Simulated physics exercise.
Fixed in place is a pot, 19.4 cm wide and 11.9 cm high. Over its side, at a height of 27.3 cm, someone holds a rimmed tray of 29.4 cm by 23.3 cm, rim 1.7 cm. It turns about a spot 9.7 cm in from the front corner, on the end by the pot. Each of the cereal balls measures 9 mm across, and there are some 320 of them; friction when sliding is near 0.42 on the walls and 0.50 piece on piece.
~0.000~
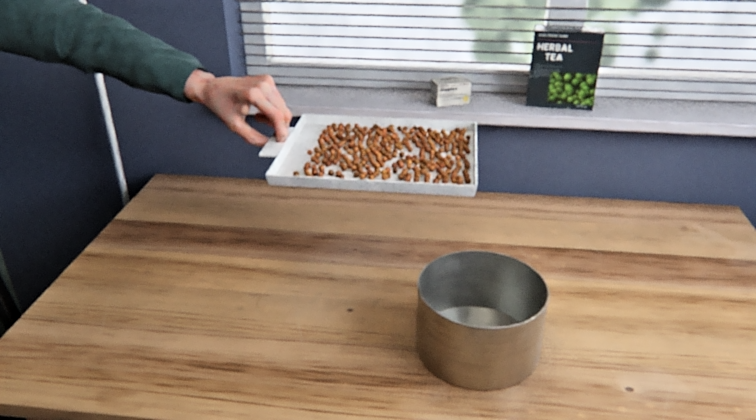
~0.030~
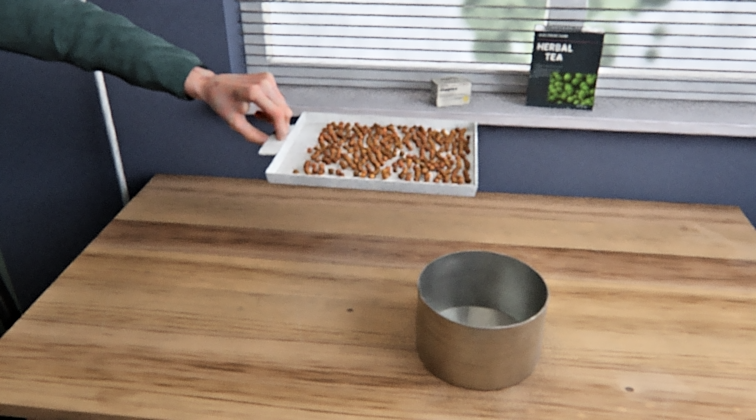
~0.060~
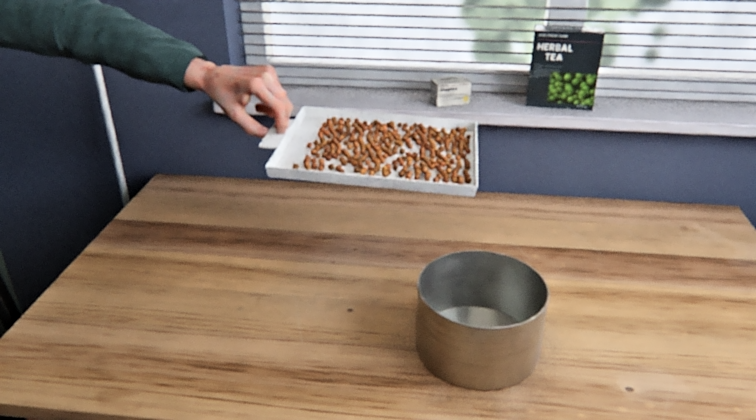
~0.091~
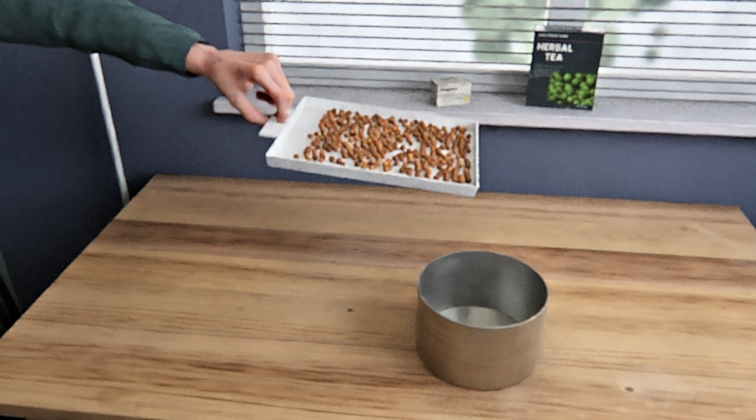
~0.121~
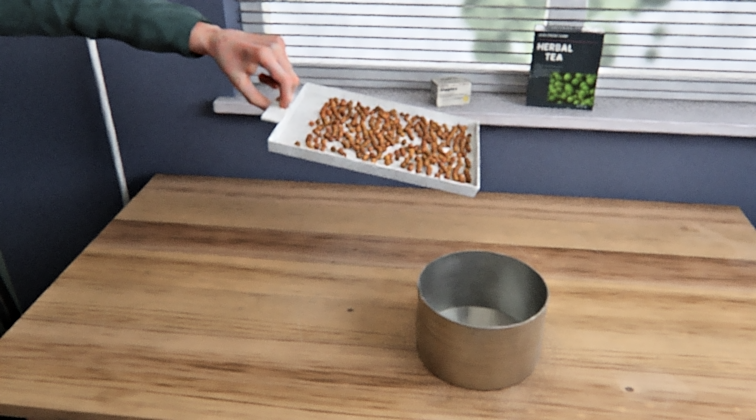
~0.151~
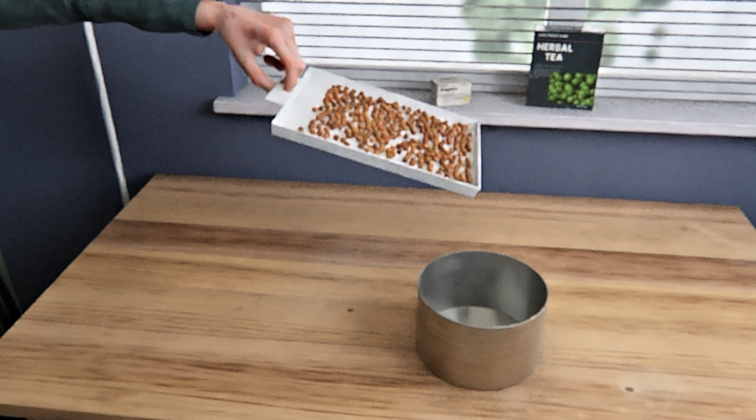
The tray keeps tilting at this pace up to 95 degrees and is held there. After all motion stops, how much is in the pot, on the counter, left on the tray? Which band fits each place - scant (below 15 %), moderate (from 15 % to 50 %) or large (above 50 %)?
Pot: It's going to get a solid slice of the load; counter: It's going to get the main portion of the load; tray: It's going to get a small sliver of the load.
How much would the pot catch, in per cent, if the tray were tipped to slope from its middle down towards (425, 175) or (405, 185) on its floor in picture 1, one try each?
Near 95 and 75 per cent, in that order.
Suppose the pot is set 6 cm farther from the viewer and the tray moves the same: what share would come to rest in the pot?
Then about 55 per cent.
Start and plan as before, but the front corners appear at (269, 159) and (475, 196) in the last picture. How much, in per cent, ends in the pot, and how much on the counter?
That works out as pot 95 and counter 5.
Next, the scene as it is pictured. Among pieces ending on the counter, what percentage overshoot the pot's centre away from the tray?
Share: Around 90 %.
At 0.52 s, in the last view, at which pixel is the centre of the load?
The middle of the load should be near (481, 137) then.
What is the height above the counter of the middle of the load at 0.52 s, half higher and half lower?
Median height: Approx. 32 cm.
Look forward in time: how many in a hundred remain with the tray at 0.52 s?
Some 100 per cent of the load.
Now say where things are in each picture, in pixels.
The first frame shows tray tilt 0 degrees, front corners at (268, 174) and (475, 185); middle of the pieces at (389, 152); pot at (483, 286).
The second frame shows tray tilt 1 degrees, front corners at (268, 172) and (475, 185); middle of the pieces at (389, 151).
The third frame shows tray tilt 3 degrees, front corners at (268, 166) and (475, 185); middle of the pieces at (389, 148).
The fourth frame shows tray tilt 6 degrees, front corners at (269, 155) and (476, 186), lowest corner right front; middle of the pieces at (390, 143).
The fifth frame shows tray tilt 11 degrees, front corners at (271, 140) and (477, 186), lowest corner right front; middle of the pieces at (391, 137).
The sixth frame shows tray tilt 16 degrees, front corners at (275, 123) and (478, 187), lowest corner right front; middle of the pieces at (394, 130); pot at (483, 286). The tray's pace is about 180 degrees a second.
After 0.37 s, tilt 56 degrees; the tray holds 100 %, the pot 0 %.
After 0.52 s, tilt 83 degrees; the tray holds 100 %, the pot 0 %.
After 0.80 s, tilt 95 degrees; the tray holds 15 %, the pot 20 %.
By 1.9 s all is still; pot 35 %, counter 65 %, tray 0 %.
